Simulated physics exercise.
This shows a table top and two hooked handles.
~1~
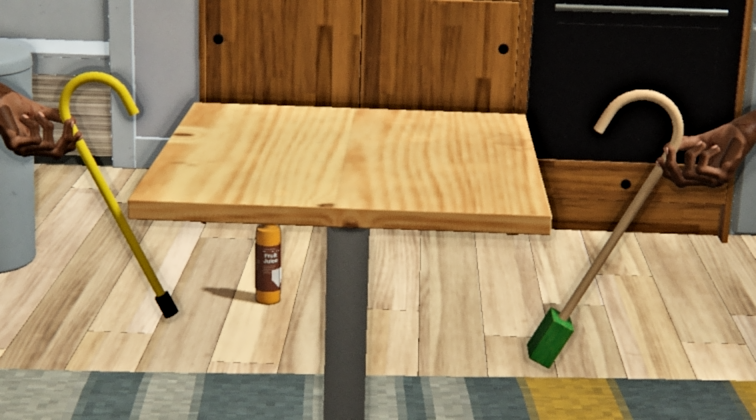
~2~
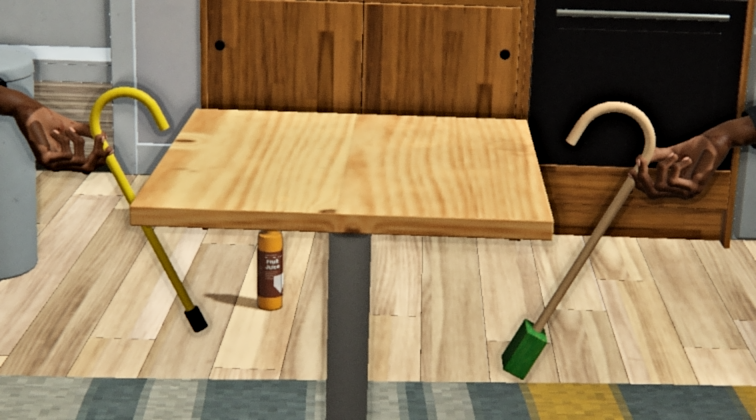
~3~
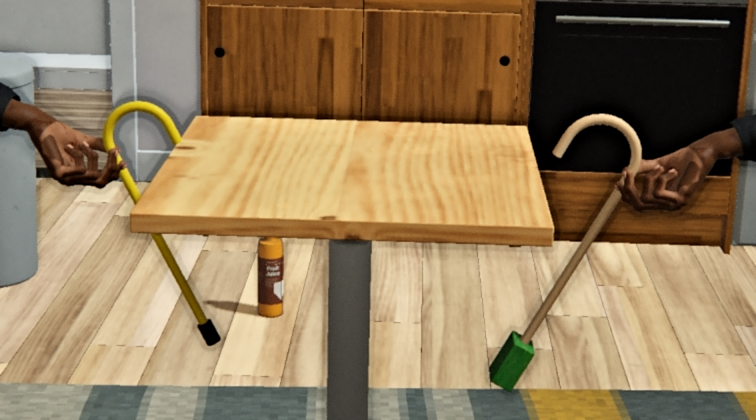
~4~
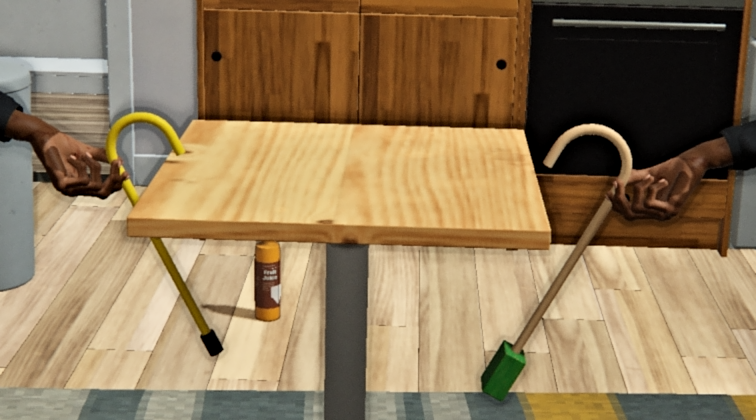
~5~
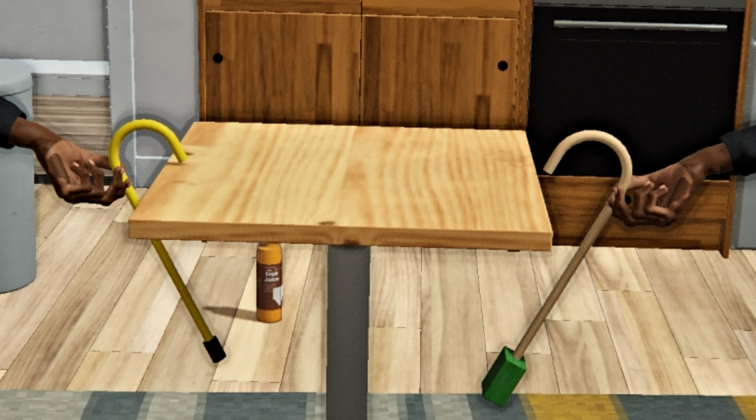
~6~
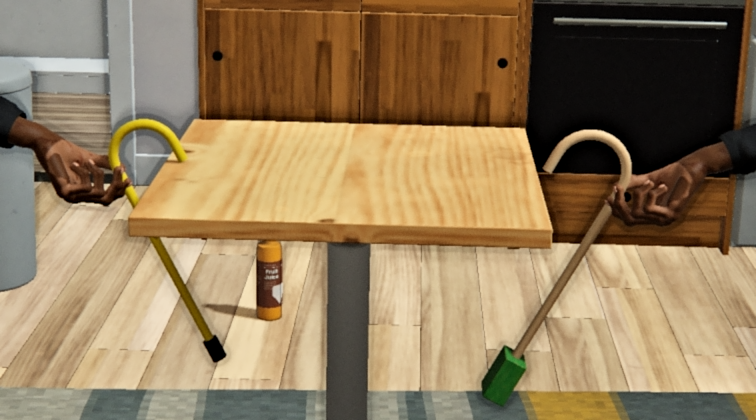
The clip shows a wooden table top on a grey post between two hands, the left holding a yellow cane and the right a hooked handle with a green block; both move inward and slightly downward, then stay nearly still.
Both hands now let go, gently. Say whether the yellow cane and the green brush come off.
Here the yellow cane hangs from the table; the green brush slips off.
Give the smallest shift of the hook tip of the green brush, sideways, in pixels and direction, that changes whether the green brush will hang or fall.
Roughly 8 pixels left.
Then, 0.30 s past the last view, yellow cane at rest near (187, 238); green brush in the air.
Finally, the yellow cane remains in place, near (188, 238); the green brush drops past the edge.
